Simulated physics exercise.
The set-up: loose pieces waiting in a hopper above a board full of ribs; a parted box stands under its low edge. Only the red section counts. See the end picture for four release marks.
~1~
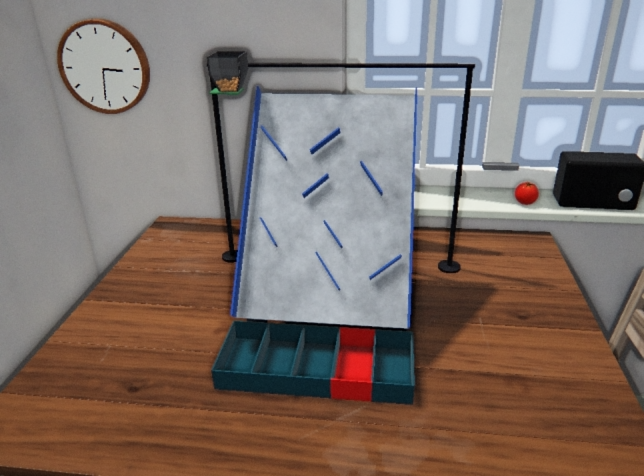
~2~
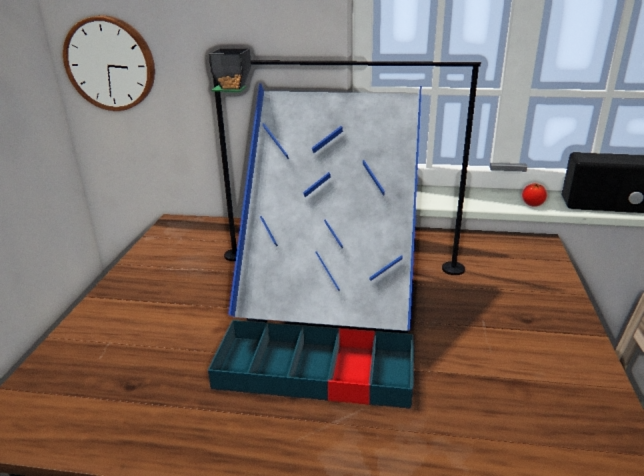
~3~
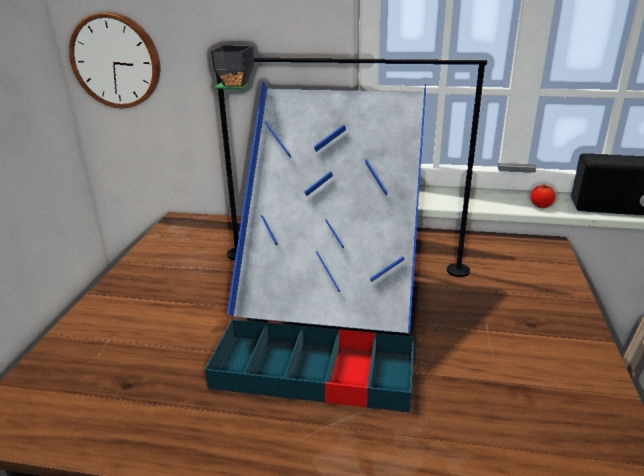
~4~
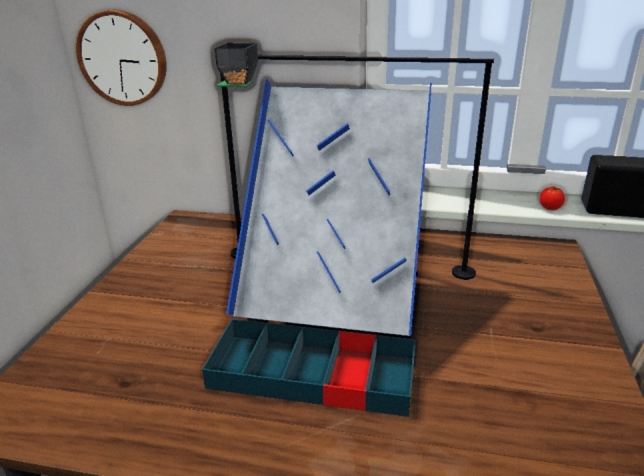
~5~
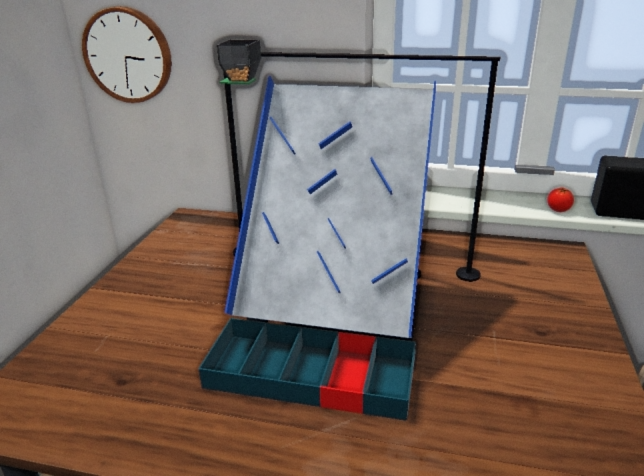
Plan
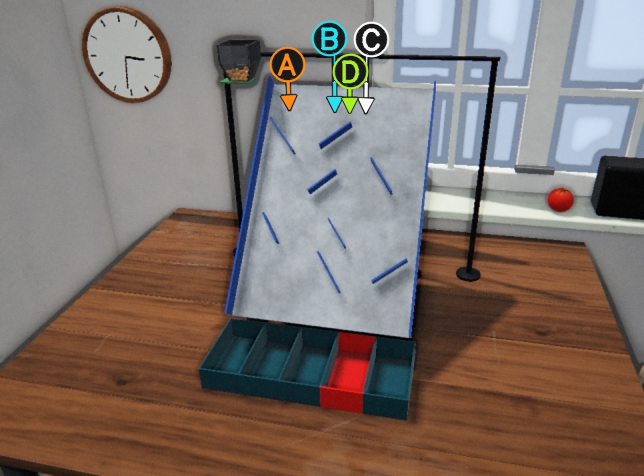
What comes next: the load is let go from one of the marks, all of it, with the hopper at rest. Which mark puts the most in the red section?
Best: C.
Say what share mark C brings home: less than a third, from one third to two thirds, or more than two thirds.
From one third to two thirds.
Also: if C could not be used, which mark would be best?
D it is.
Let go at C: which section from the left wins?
The fourth from the left.
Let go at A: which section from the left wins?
It is the second one.
On the marked copy, mark A meets the board at (289, 104); mark B meets the board at (334, 106); mark C meets the board at (365, 107); mark D meets the board at (349, 107).
If A is chosen, not one piece in the red section, the larger part in other sections, about a tenth outside the box.
If B is chosen, just a few in the red section, the larger part in other sections, about a tenth outside the box.
If C is chosen, roughly half in the red section, roughly a quarter in other sections, roughly a quarter outside the box.
If D is chosen, about a tenth in the red section, roughly two thirds in other sections, roughly a quarter outside the box.
